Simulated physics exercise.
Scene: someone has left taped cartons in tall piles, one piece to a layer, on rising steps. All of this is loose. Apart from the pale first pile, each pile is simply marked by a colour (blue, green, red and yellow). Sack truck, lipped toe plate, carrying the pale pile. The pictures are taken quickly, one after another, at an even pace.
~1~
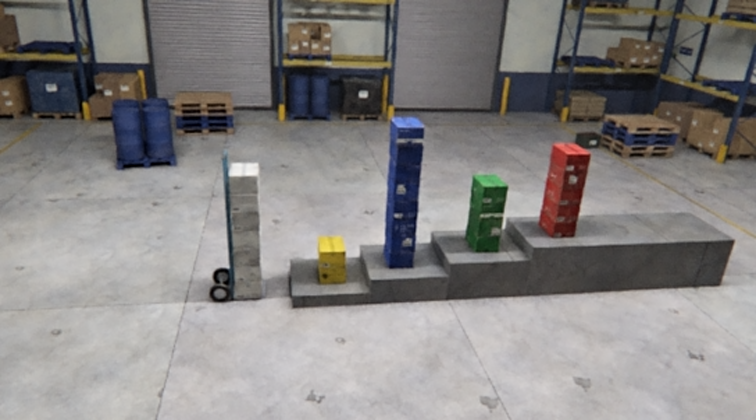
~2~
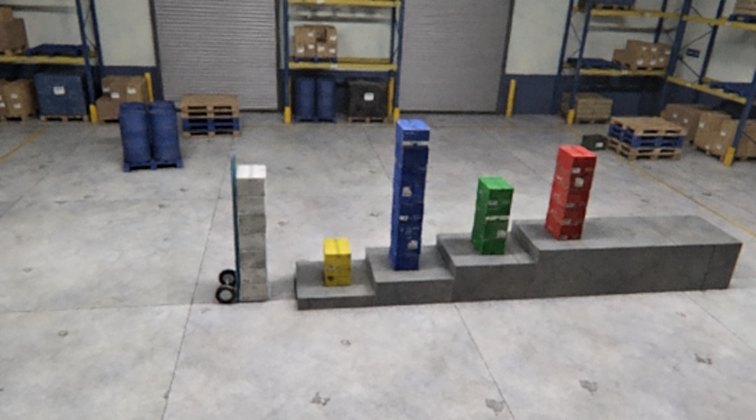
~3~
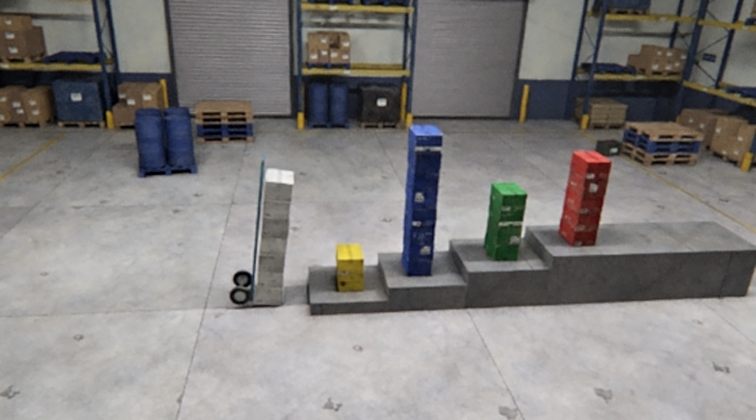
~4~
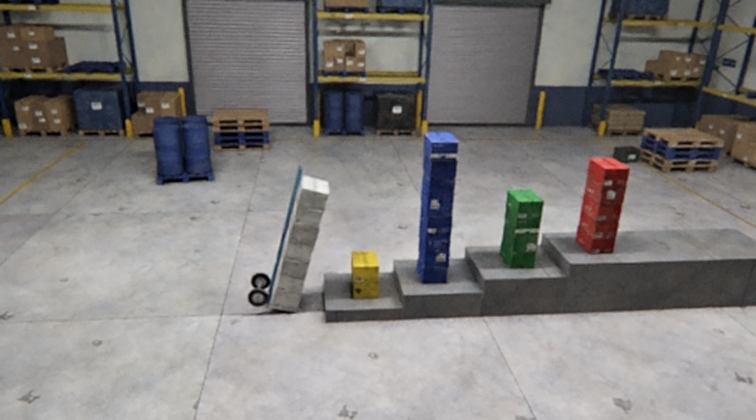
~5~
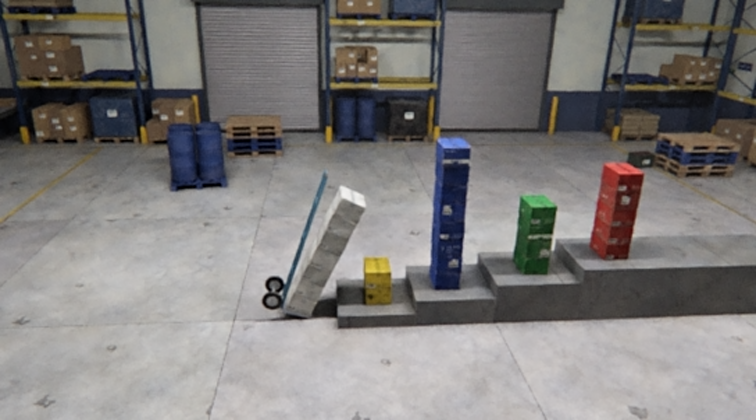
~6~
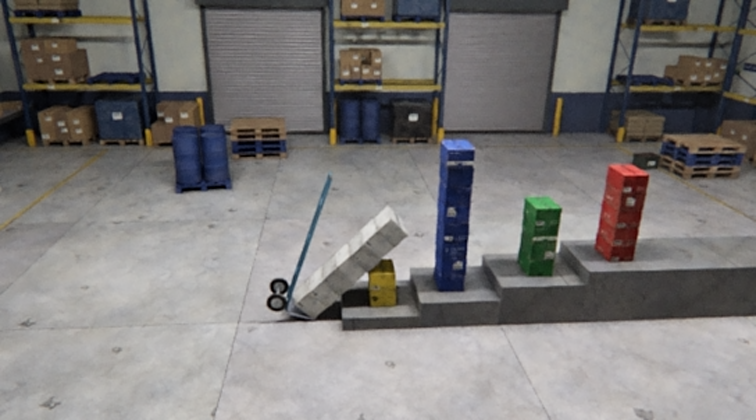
A hand truck carrying a tall pale stack of cartons tilts slowly to the right in a concrete-floored warehouse, viewed from slightly above as the camera pans a little left. To its right, a short yellow stack and taller blue, green and red ones stand on rising grey steps, with shelving and shutters behind. The pale stack leans increasingly away from the truck's blue frame, slanting over the lowest step toward the yellow cartons, while the other stacks stay upright.
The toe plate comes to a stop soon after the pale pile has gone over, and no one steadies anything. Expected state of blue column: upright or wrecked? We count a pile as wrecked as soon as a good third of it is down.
Upright.
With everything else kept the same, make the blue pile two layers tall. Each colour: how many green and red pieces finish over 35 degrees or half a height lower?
Tally - green 0, red 0.
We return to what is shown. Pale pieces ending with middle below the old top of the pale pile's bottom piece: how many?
Pale piece tally: 1.
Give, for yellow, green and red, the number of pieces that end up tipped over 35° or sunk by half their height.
Per-colour tally: Yellow = 0; green = 0; red = 0.
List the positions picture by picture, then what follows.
In the first frame (we follow the side turned to the camera; the camera pans a little), truck frame (226, 189) level; top blue carton (411, 137); top yellow carton (333, 260); no other piece has moved.
In the second frame, truck frame (233, 191) rocked barely; top blue carton (416, 139).
In the third frame, truck frame (260, 194) rocked a little, top of the pale pile leaning a little; top blue carton (429, 145); no other piece has moved.
In the fourth frame, truck frame (294, 200) rocked a little, top of the pale pile leaning clearly; top blue carton (444, 152); no other piece has moved.
In the fifth frame, truck frame (317, 206) rocked clearly, top of the pale pile leaning clearly; top blue carton (457, 157); no other piece has moved.
In the sixth frame, truck frame (321, 208) rocked clearly, top of the pale pile leaning well over; top blue carton (461, 159); top red carton (636, 184); no other piece has moved.
Soon, 7 of the pale pile down; none of the 8 blue cartons down (0 of 19 in all colours); top blue carton unmoved; top yellow carton displaced a little.
A while on, 7 of the pale pile down; none of the 8 blue cartons down (0 of 19 in all colours); top blue carton unmoved; top yellow carton displaced half its height.
Finally, 7 of the pale pile down; none of the 8 blue cartons down (0 of 19 in all colours); top blue carton unmoved; top yellow carton displaced half its height. Seen by the last camera, middles, top blue carton near (457, 154), top yellow carton near (392, 275).
